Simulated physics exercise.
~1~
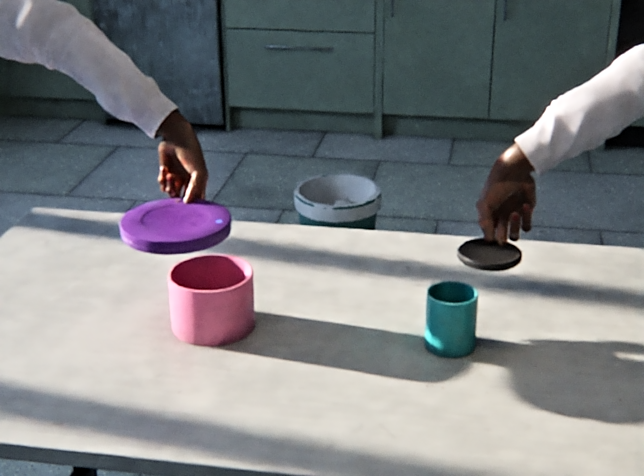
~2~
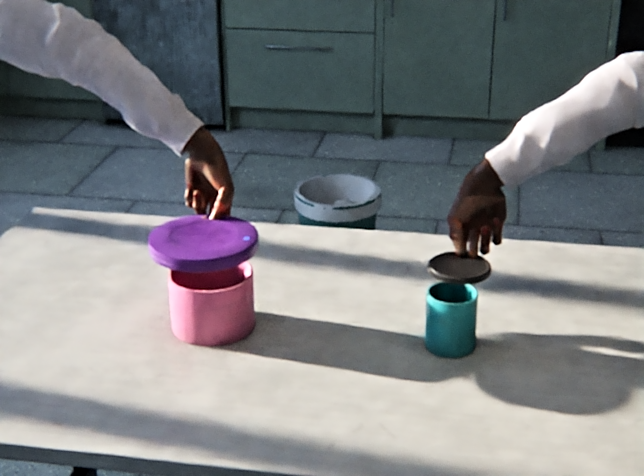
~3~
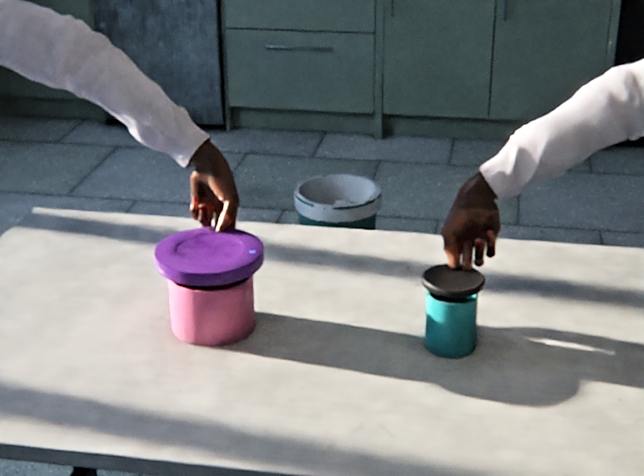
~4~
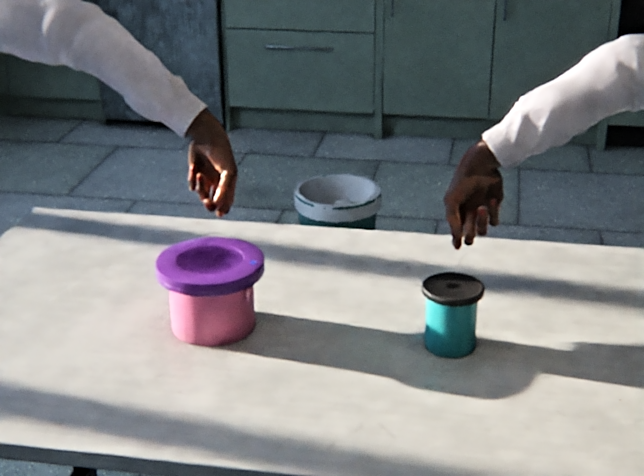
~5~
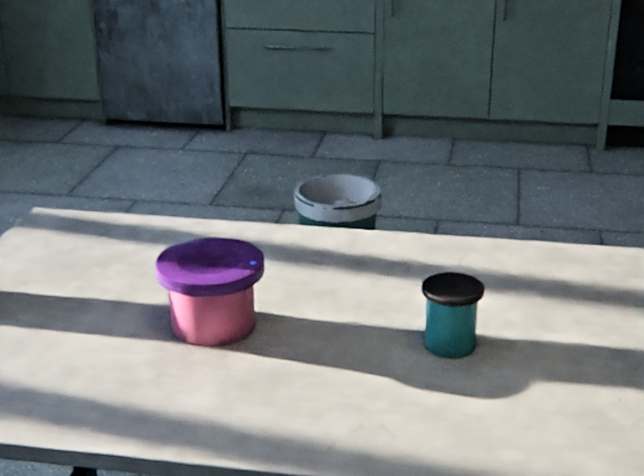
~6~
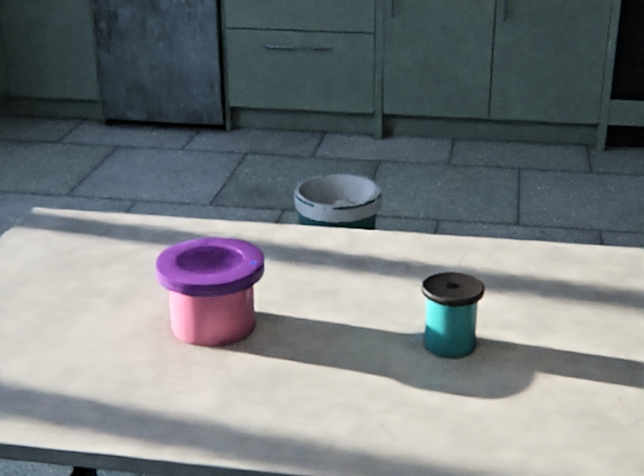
Two hands in white sleeves reach in from the left and right over a pale table in a kitchen, seen from slightly above, with green cabinets and a white-rimmed bin behind. The left hand holds a purple lid above a pink cup, while the right holds a smaller black coaster above a teal cup. The lid moves right and down as the coaster moves left and down, until each meets its rim. Both hands let go and draw back out of view. The purple lid and black coaster stay resting on top, covering the two cups.
